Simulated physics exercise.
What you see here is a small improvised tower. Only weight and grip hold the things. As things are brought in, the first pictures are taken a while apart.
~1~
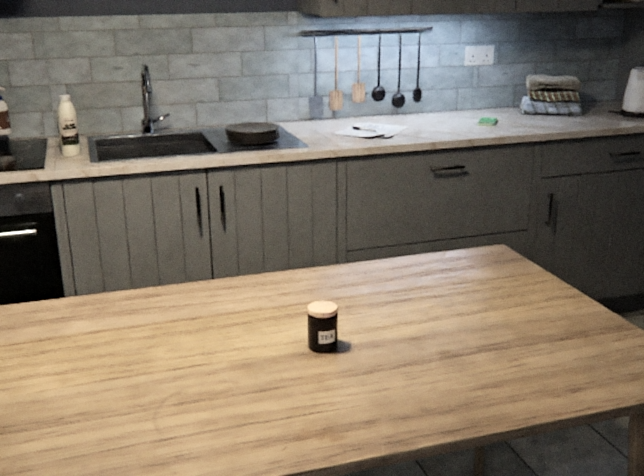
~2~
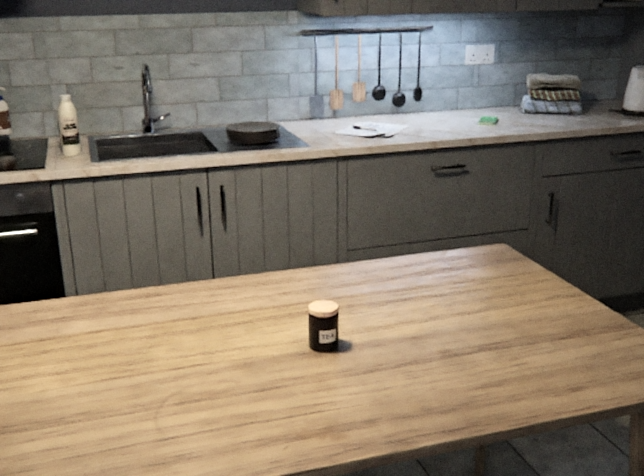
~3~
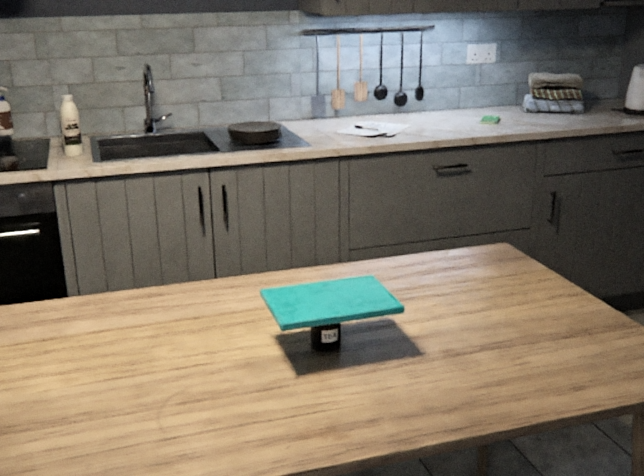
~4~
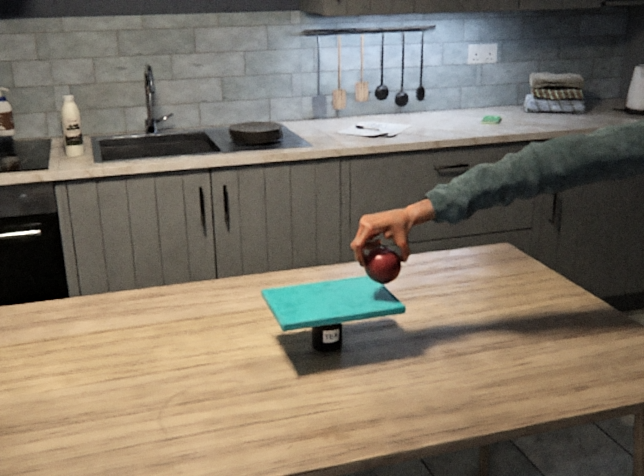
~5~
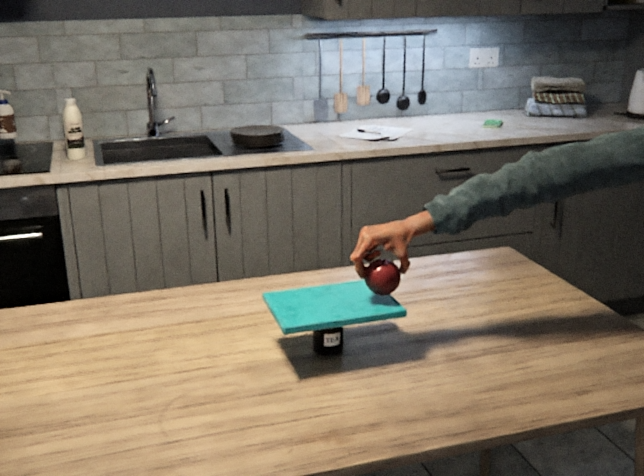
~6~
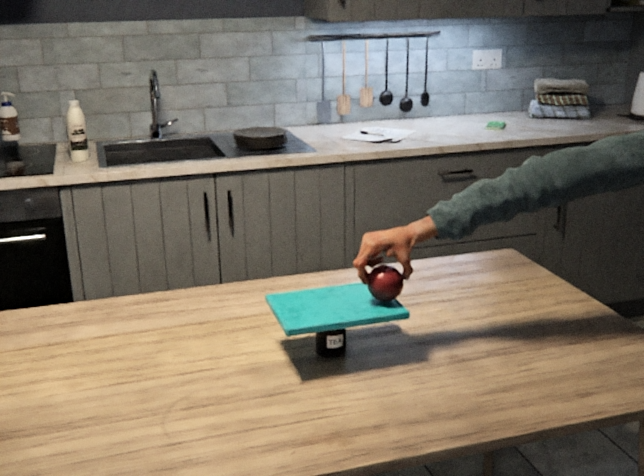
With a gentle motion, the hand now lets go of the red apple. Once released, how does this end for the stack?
The tower does not remain standing.
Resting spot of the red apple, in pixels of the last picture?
Around (420, 327).
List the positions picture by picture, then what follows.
The last thing is not in view yet; black jar (323, 327), in the first frame.
The last thing is not in view yet; black jar (324, 326), in the second frame.
The last thing is not in view yet, in the third frame.
Still above its spot; red apple (383, 266), in the fourth frame.
Still above its spot; red apple (382, 277), in the fifth frame.
In place under the hand; red apple (385, 283), in the sixth frame.
Then, 0.30 s later than the last frame, red apple now fallen; turquoise lid tilted by 45°.
Then, 0.40 s later than the last frame, turquoise lid tilted by 65°.
Then, 0.80 s later than the last frame, turquoise lid tilted by 41°.
When it is over, fallen, red apple; lying over in the stack, turquoise lid; black jar as before. End places, in pixels of the last picture, red apple near (419, 327). The stack gives way.
